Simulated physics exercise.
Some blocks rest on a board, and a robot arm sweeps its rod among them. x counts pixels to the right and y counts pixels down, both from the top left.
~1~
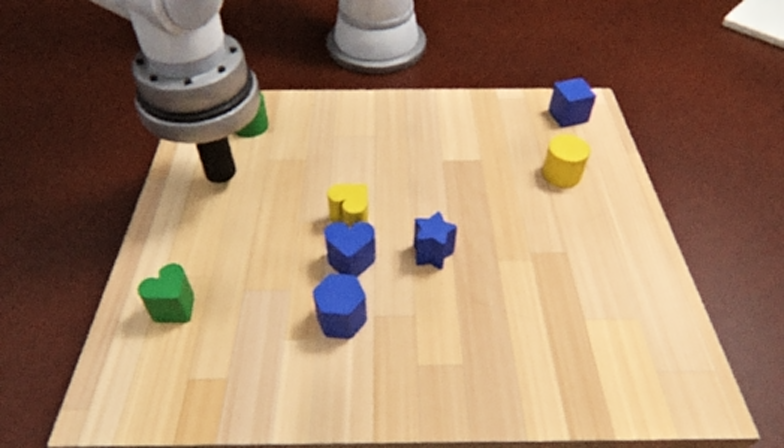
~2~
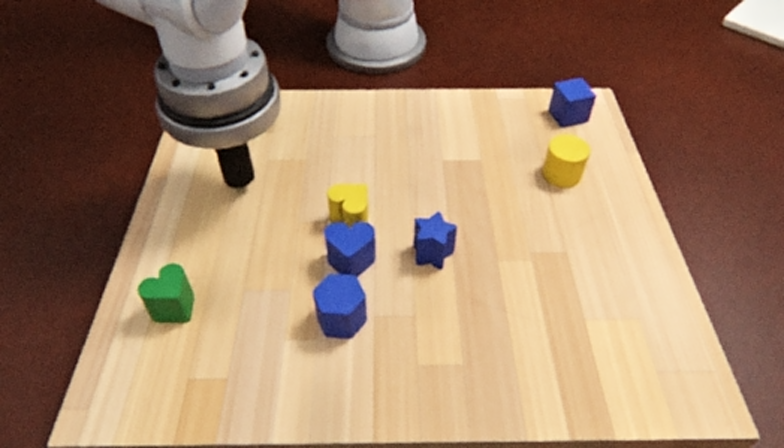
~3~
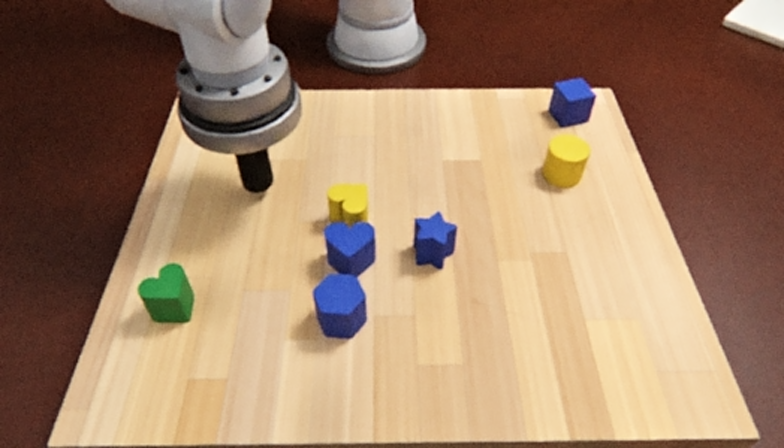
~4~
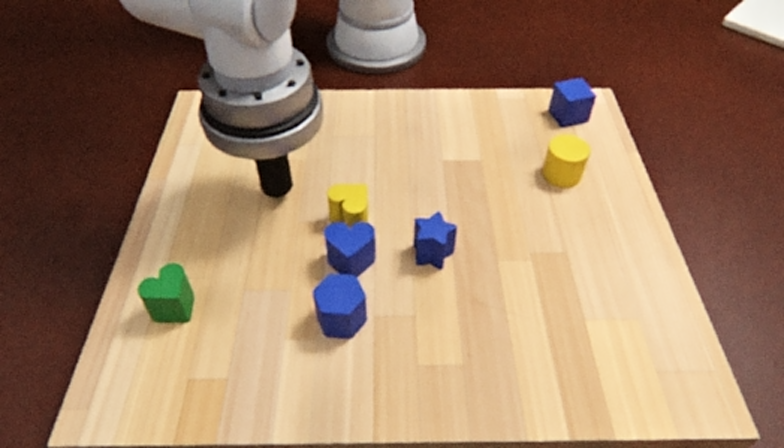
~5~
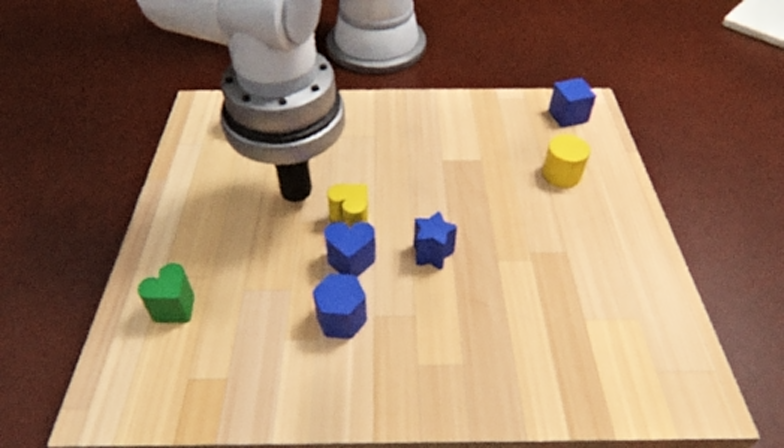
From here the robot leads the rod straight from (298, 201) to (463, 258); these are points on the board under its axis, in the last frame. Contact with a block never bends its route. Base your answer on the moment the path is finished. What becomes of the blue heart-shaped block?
That block is not shifted.
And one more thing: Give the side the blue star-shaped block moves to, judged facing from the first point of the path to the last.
It moves right.
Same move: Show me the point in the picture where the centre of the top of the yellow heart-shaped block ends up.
Its top centre is at about (459, 261).
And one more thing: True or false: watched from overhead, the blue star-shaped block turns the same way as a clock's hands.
The statement is incorrect.
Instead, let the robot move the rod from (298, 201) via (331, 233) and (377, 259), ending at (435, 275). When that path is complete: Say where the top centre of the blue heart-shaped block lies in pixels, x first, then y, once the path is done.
Located at (375, 263).
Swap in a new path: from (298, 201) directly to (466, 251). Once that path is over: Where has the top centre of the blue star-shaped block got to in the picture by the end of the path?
Somewhere near (479, 257).
The first path, step by step. One third of the way, rod at (350, 210); yellow heart-shaped block at (383, 208).
Two thirds of the way, rod at (405, 229); yellow heart-shaped block at (432, 237), turned 40° clockwise; blue star-shaped block at (471, 245), turned 40° anticlockwise.
At the end, rod at (464, 250); blue heart-shaped block not moved; yellow heart-shaped block at (459, 261), turned 125° clockwise; blue star-shaped block at (506, 266), turned 95° anticlockwise.
